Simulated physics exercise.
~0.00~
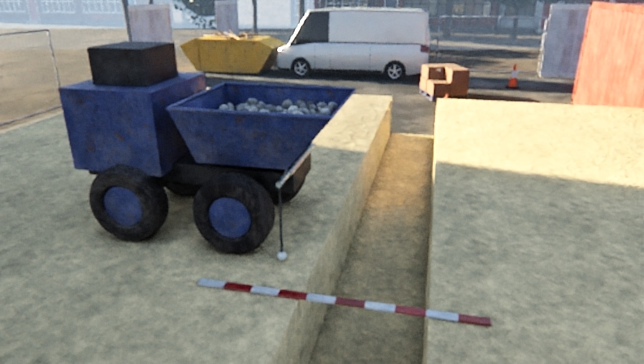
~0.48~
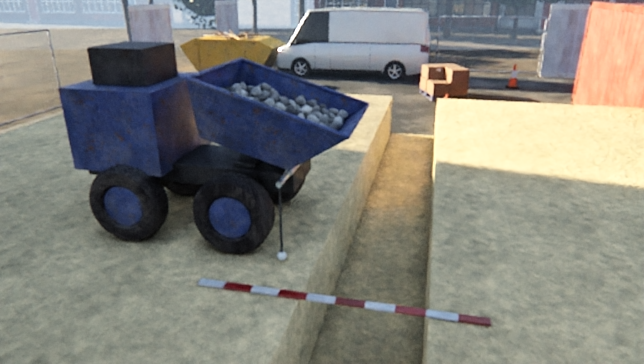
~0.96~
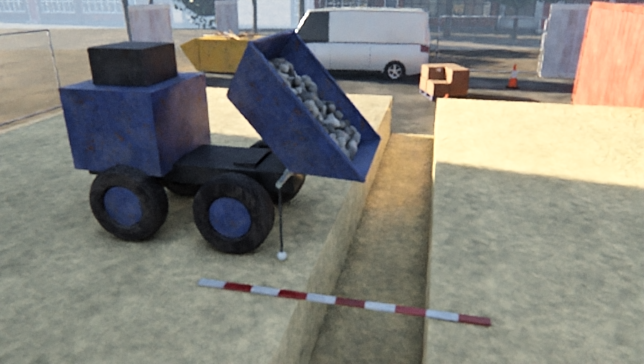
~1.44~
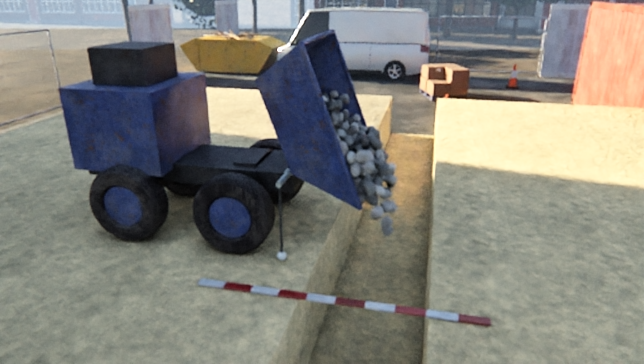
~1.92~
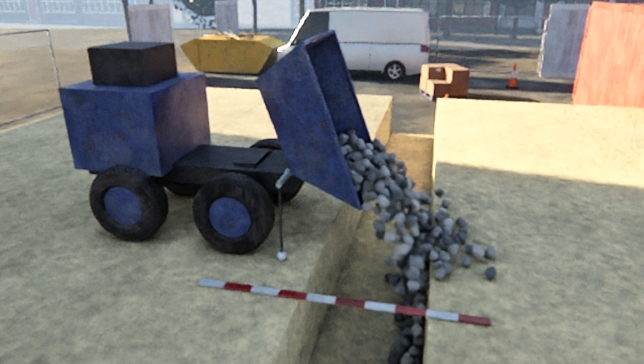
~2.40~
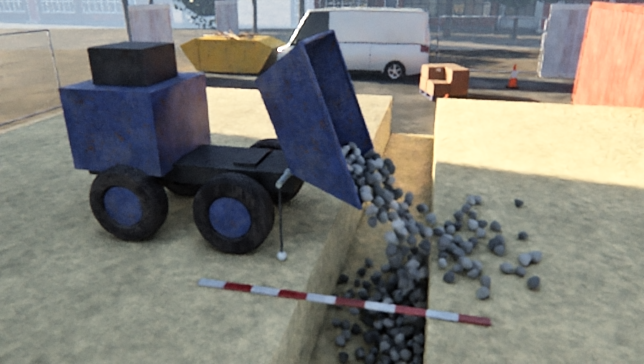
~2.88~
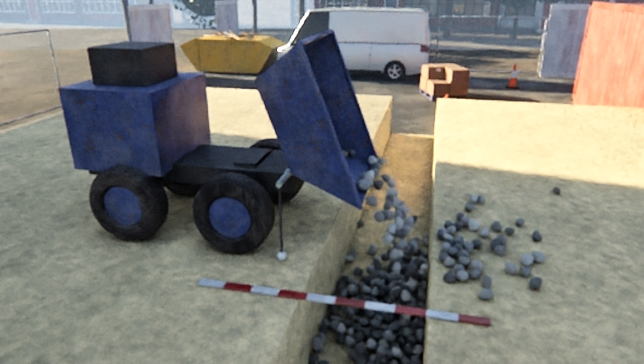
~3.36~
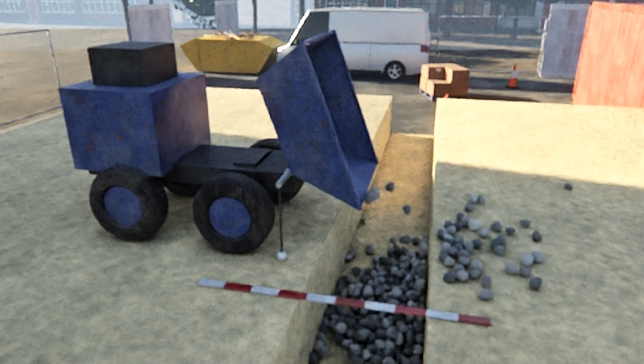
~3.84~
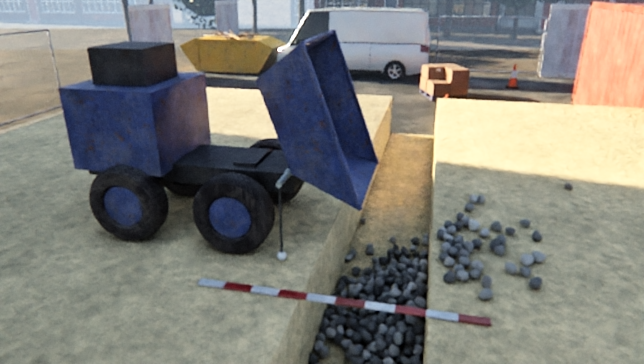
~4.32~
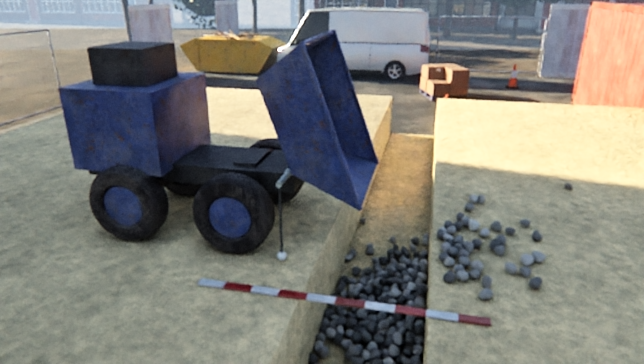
A blue dumper with black wheels stands at the left of a sandy building plot, seen from slightly above, its skip full of grey cobbles. A trench runs beside it, with a red-and-white striped staff across the near part, and a white van and yellow container stand behind. The skip tips steeply towards the trench, and the stones slide to its lower edge and pour out. Most tumble into the trench, while some scatter over the right bank. The last ones drop out, and the skip stays raised and empty above the dark heap.
